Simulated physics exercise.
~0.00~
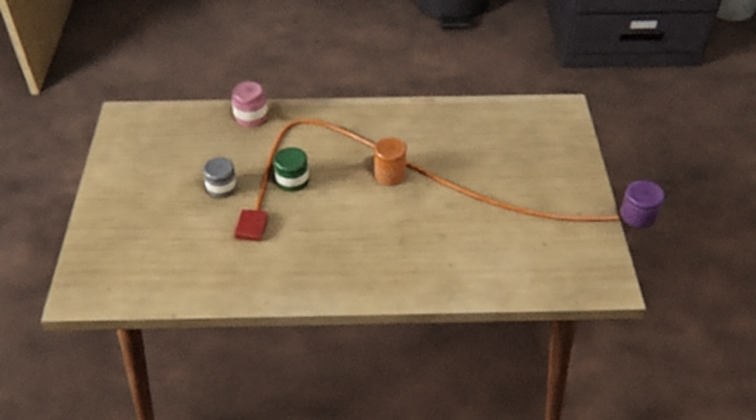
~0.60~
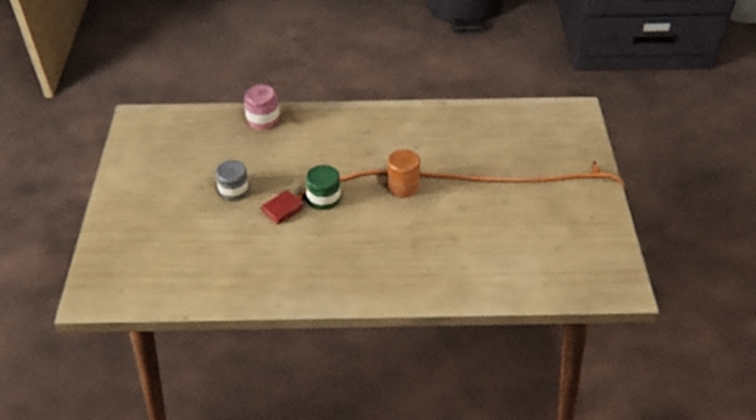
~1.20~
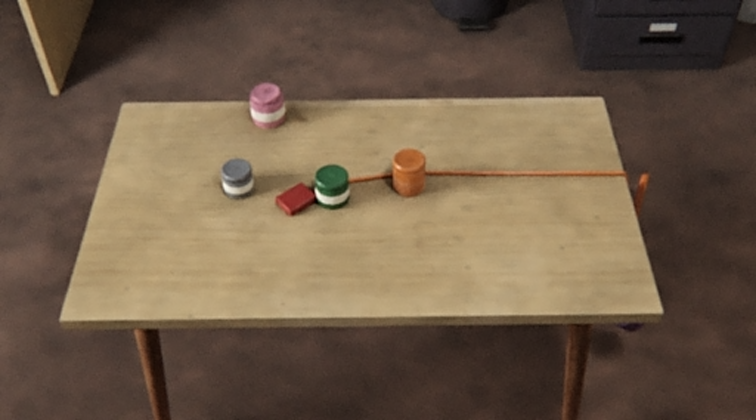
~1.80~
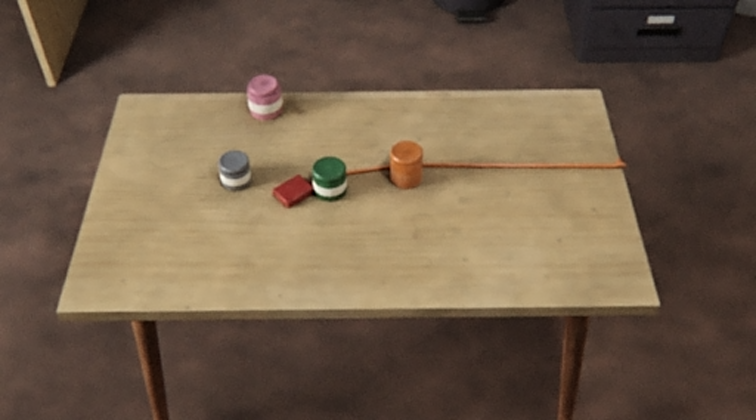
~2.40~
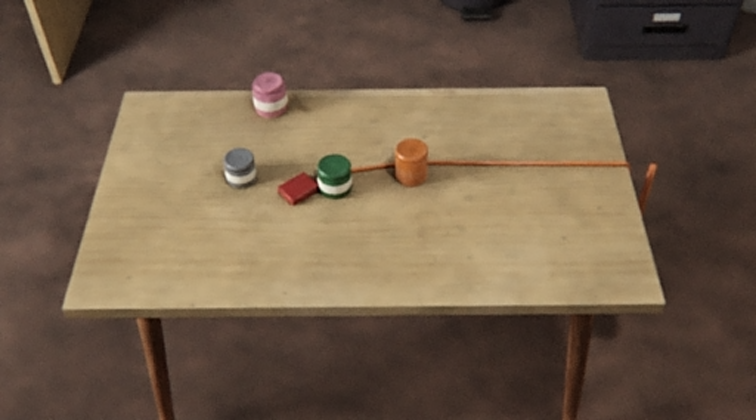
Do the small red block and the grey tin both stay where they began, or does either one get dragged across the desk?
The red block is dragged a modest way to the right and ends up beside the green canister. The grey tin hardly moves from its place.
